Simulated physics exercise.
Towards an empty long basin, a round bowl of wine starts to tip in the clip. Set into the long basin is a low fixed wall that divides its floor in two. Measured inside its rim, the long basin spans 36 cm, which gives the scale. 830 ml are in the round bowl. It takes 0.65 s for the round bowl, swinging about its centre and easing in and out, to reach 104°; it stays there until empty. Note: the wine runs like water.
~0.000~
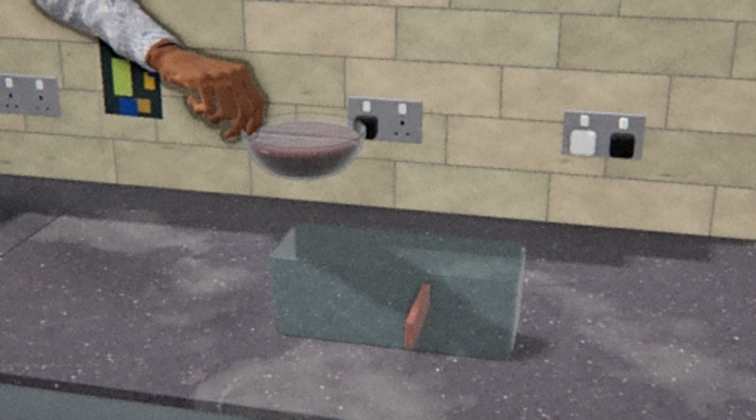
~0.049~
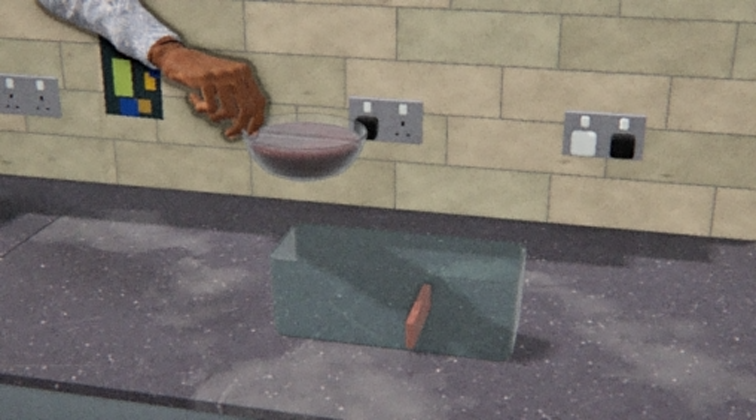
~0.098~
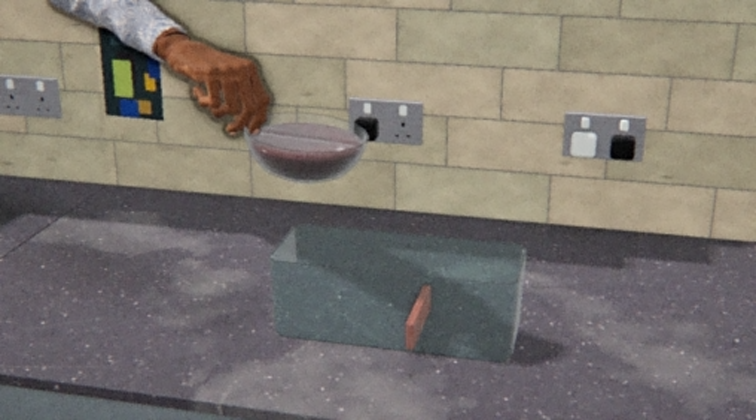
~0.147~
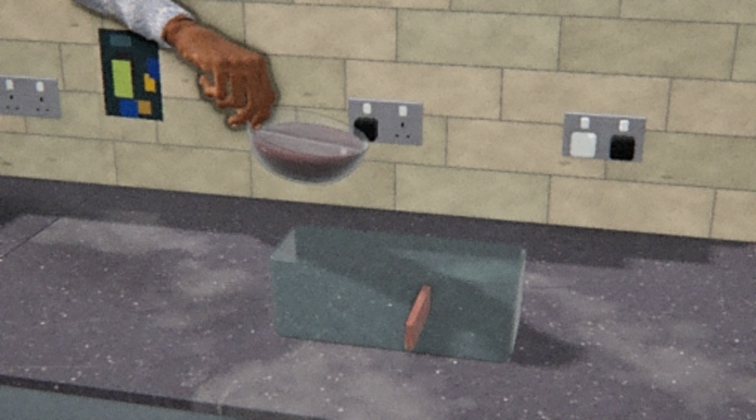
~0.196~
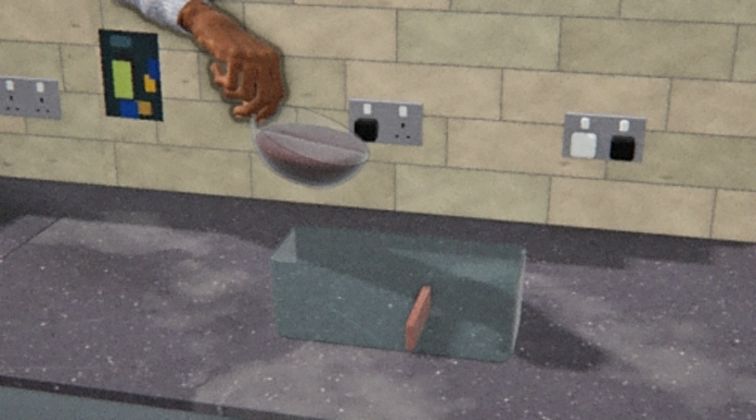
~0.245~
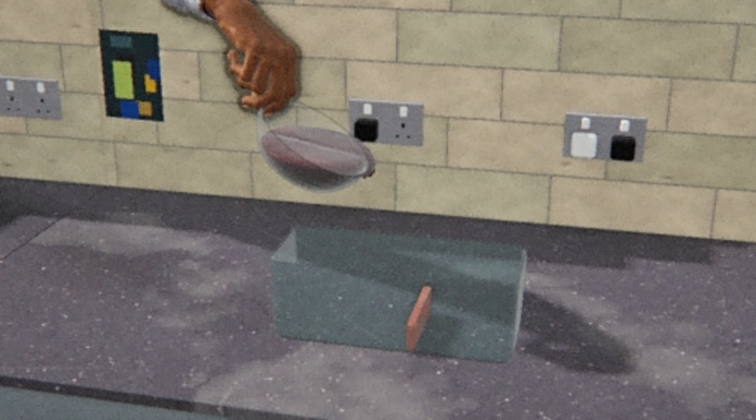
A hand tilts a glass bowl of dark red liquid rightward above a long clear basin.
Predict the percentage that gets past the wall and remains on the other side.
The other side holds about 22 % in the end.
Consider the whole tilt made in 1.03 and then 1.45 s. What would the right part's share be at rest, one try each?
The first try gives around 30 percent, the second around 40 percent.
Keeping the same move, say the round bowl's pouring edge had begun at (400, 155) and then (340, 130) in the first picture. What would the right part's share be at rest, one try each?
Respectively about 50 and 20 percent.
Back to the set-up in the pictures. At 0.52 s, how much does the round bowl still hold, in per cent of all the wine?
Close to 6 in a hundred.
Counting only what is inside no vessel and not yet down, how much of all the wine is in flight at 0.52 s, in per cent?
Roughly 36 %.
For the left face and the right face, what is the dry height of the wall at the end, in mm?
The left side gives some 20 mm, the right side some 32 mm.
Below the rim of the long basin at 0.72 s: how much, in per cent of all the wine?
About 88 per cent.
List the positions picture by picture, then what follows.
In the first frame, it leans 0°; its right rim is at (363, 135); the wine meets the walls at (251, 133) and (361, 141); the long basin's rim runs from (282, 241) to (521, 264); the wall's top is at (418, 304).
In the second frame, it leans 1°; its right rim is at (364, 137); the wine meets the walls at (251, 133) and (362, 142).
In the third frame, it leans 6°; its right rim is at (366, 143); the wine meets the walls at (253, 132) and (364, 146).
In the fourth frame, it leans 13°; its right rim is at (366, 151); the wine meets the walls at (255, 130) and (365, 149).
In the fifth frame, it leans 22°; its right rim is at (367, 161); the wine meets the walls at (259, 130) and (366, 154); 1 per cent is over the edge.
In the sixth frame, it leans 32°; its right rim is at (366, 172); the wine meets the walls at (264, 133) and (353, 156); 9 per cent is over the edge.
By 0.52 s the tilt is 93° and 6 per cent is still to pour, 47 is left of the wall and 12 right of it.
By 0.72 s the tilt is 104° and 0 per cent is still to pour, 69 is left of the wall and 19 right of it.
By 0.92 s the tilt is 104° and 0 per cent is still to pour, 68 is left of the wall and 22 right of it.
By 1.15 s the tilt is 104° and 0 per cent is still to pour, 68 is left of the wall and 22 right of it.
At rest 68 per cent lies left of the wall, 22 right of it and 10 outside.
